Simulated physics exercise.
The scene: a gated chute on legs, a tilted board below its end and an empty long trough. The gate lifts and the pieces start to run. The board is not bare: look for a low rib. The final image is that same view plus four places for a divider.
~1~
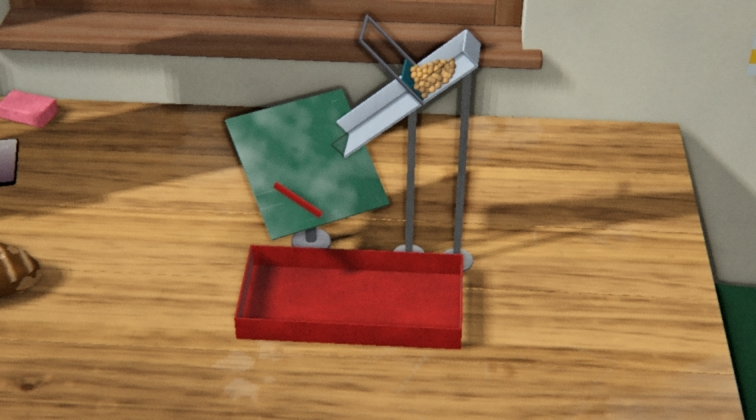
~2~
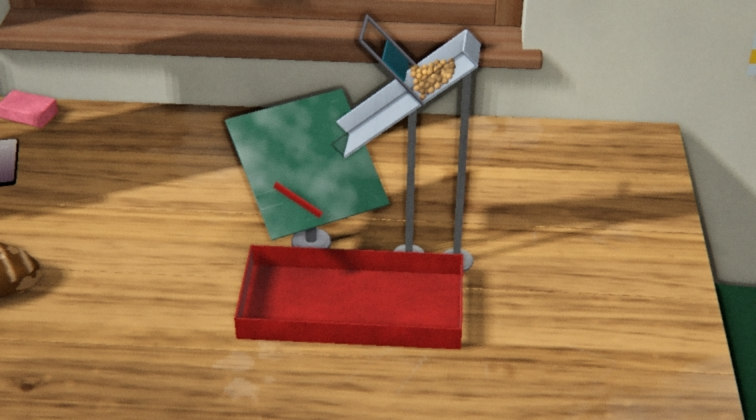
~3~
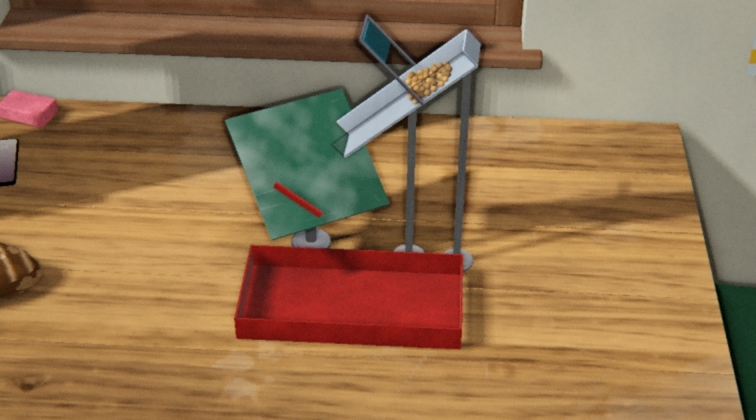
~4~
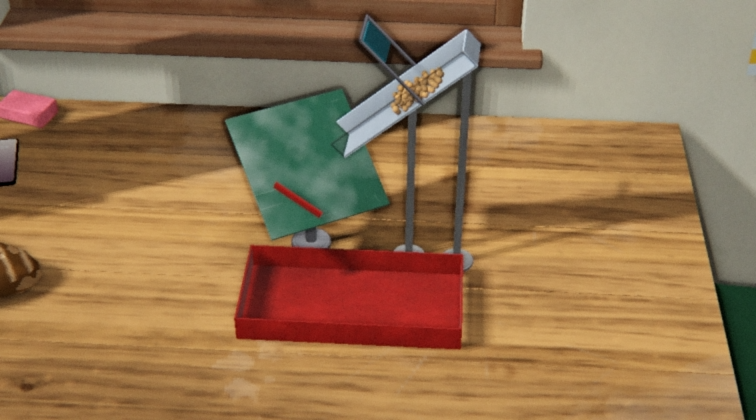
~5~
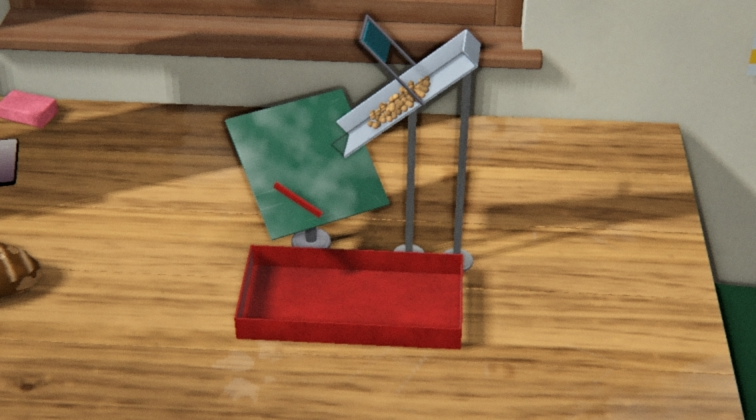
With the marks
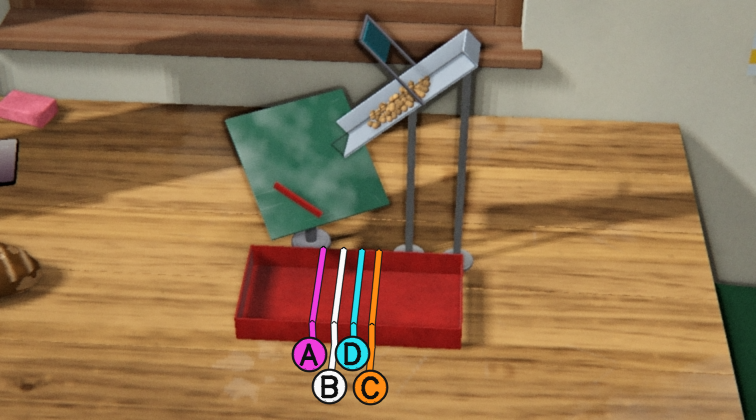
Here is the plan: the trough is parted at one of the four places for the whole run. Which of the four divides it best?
Use line D.
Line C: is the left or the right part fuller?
Left.
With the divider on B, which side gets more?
Right.
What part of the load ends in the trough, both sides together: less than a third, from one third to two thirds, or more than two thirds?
About that: More than two thirds.
On the marked copy, line A crosses the front rim at (312, 322); line B crosses the front rim at (334, 323); line C crosses the front rim at (371, 325); line D crosses the front rim at (353, 324).
If A is chosen, of what is caught, a small share on the left of the divider, all but a few on the right.
If B is chosen, of what is caught, a small share on the left of the divider, all but a few on the right.
If C is chosen, of what is caught, all but a few on the left of the divider, a small share on the right.
If D is chosen, of what is caught, close to half on the left of the divider, close to half on the right.
